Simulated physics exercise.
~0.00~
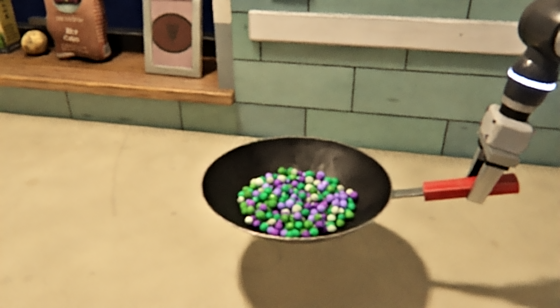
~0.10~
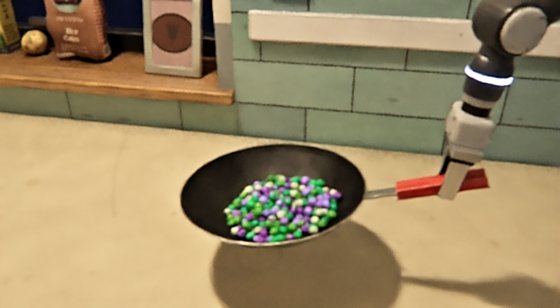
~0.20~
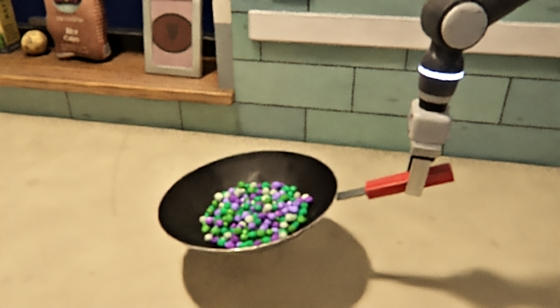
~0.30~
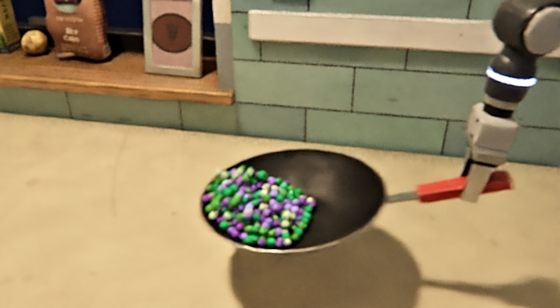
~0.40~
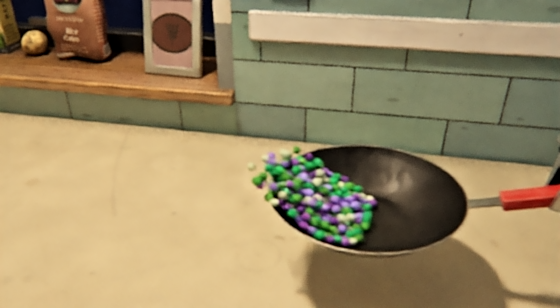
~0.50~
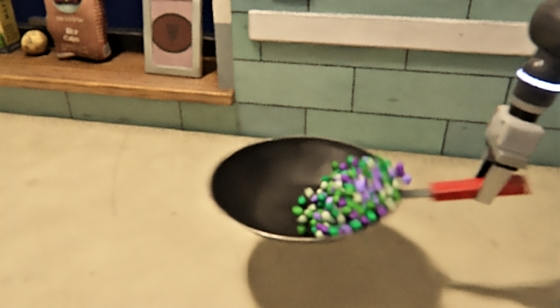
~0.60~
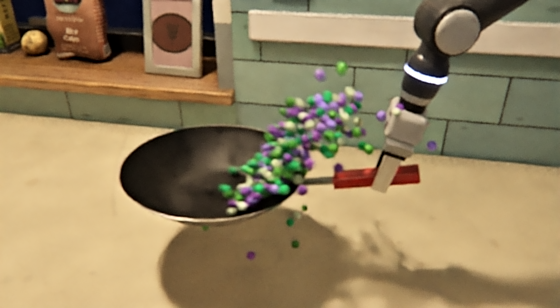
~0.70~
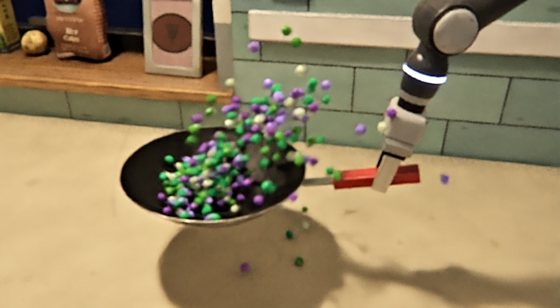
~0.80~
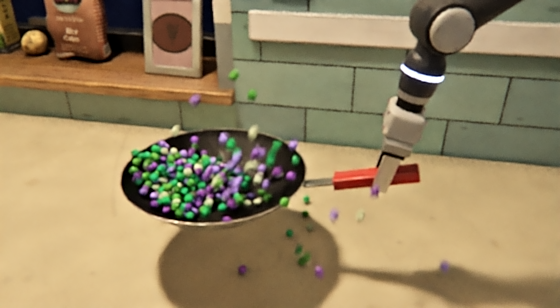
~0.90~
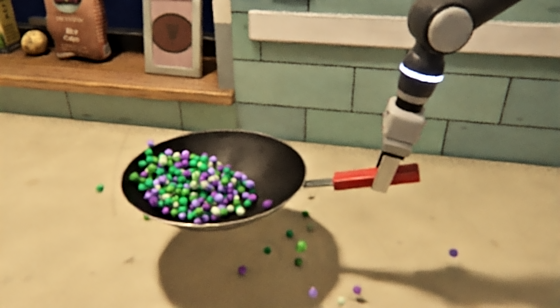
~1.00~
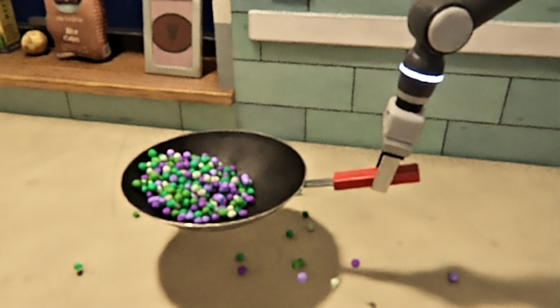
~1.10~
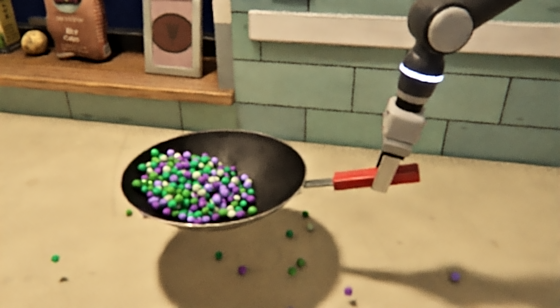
The clip opens on a robot arm holding a dark wok by its red handle above a pale countertop, with a heap of green, purple and white round sweets inside. The arm draws the wok left, tilting it slightly, then swings it right as the sweets slide up against the left rim. It pulls back left, and the sweets surge toward the handle and fly into the air. Most drop back into the wok while some scatter onto the counter. Finally the wok hangs still, most sweets piled inside and a few strewn below.
